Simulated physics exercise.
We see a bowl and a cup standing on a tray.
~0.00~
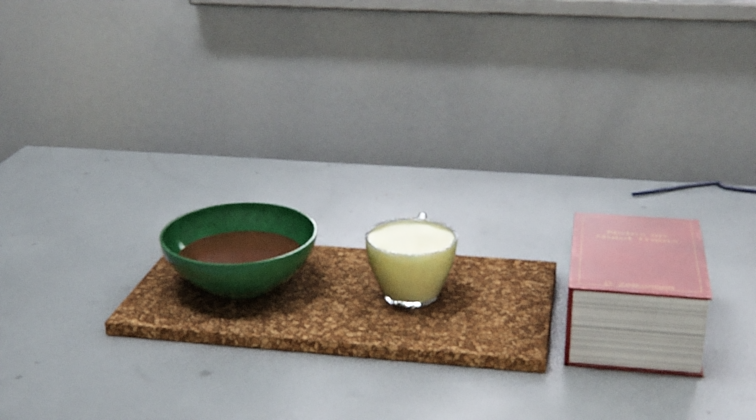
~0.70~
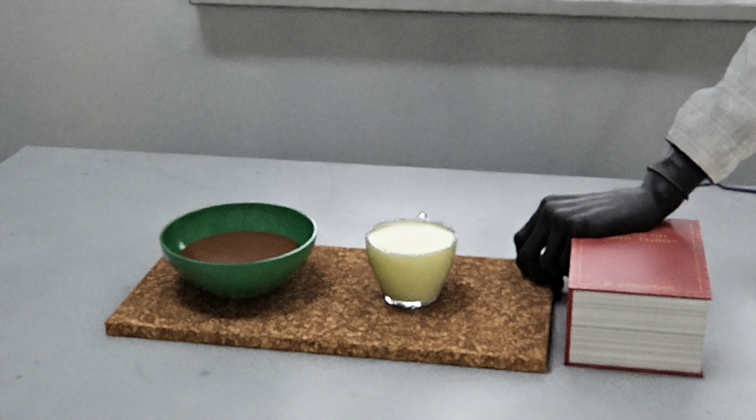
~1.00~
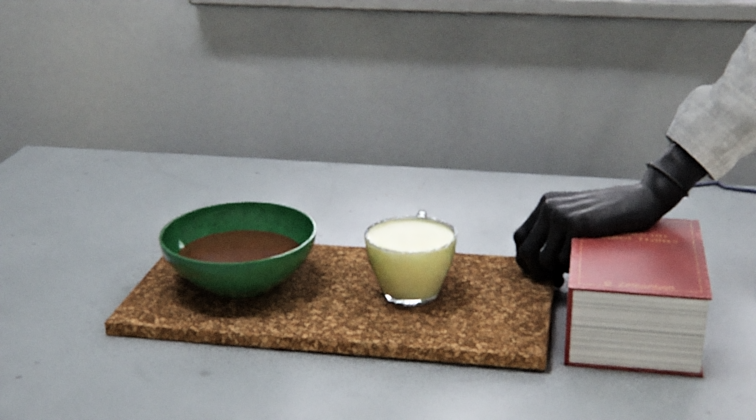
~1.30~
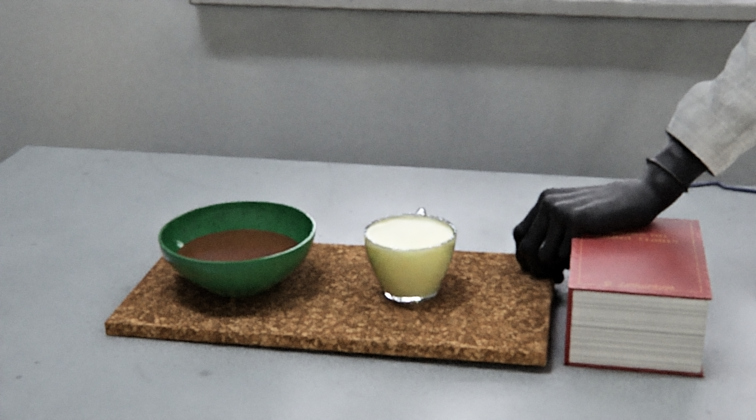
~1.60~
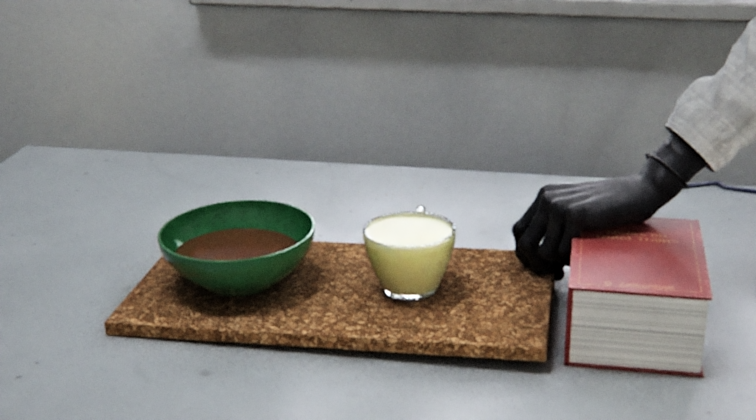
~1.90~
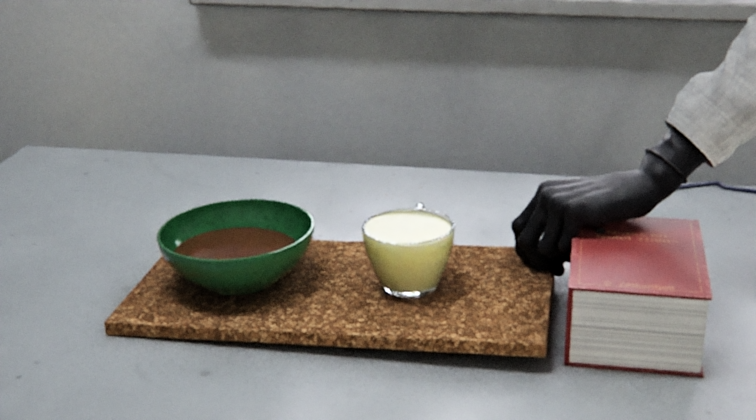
Black-gloved hand reaching in over a red book and very slightly raising the right end of a cork tray holding a green bowl and glass cup.
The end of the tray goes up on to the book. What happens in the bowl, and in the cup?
The bowl keeps it all in; the cup spills.
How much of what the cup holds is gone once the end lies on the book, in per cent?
I make it 12 per cent.
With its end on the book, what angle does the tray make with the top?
Some 12 degrees.
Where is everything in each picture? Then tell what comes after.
The tray lies flat; bowl (240, 254) about half full; cup (411, 263) nearly full; book (637, 333), in the first frame.
A hand takes the end of the tray; bowl about half full, surface at (240, 257); cup nearly full, surface at (411, 239), in the second frame.
Slope near 0°; bowl (240, 253) about half full; cup (411, 261) nearly full, in the third frame.
The tray slopes by about 1°; bowl about half full, surface at (239, 255); cup nearly full, surface at (410, 234); book (637, 333), in the fourth frame.
The end is rising; bowl (239, 251) about half full; cup (410, 255) nearly full, in the fifth frame.
The end has come up a little; bowl about half full, surface at (239, 253); cup nearly full, surface at (408, 229); book (637, 333), in the sixth frame.
By 2.6 s, the tray slopes by about 7°; bowl, its rim is dry; cup, it has slopped over.
By 3.4 s, the tray slopes by about 13°; bowl, its rim is dry; cup, it has slopped over.
By 4.6 s, the tray slopes by about 12°, resting on the book; bowl, its rim is dry; cup, it has slopped over.
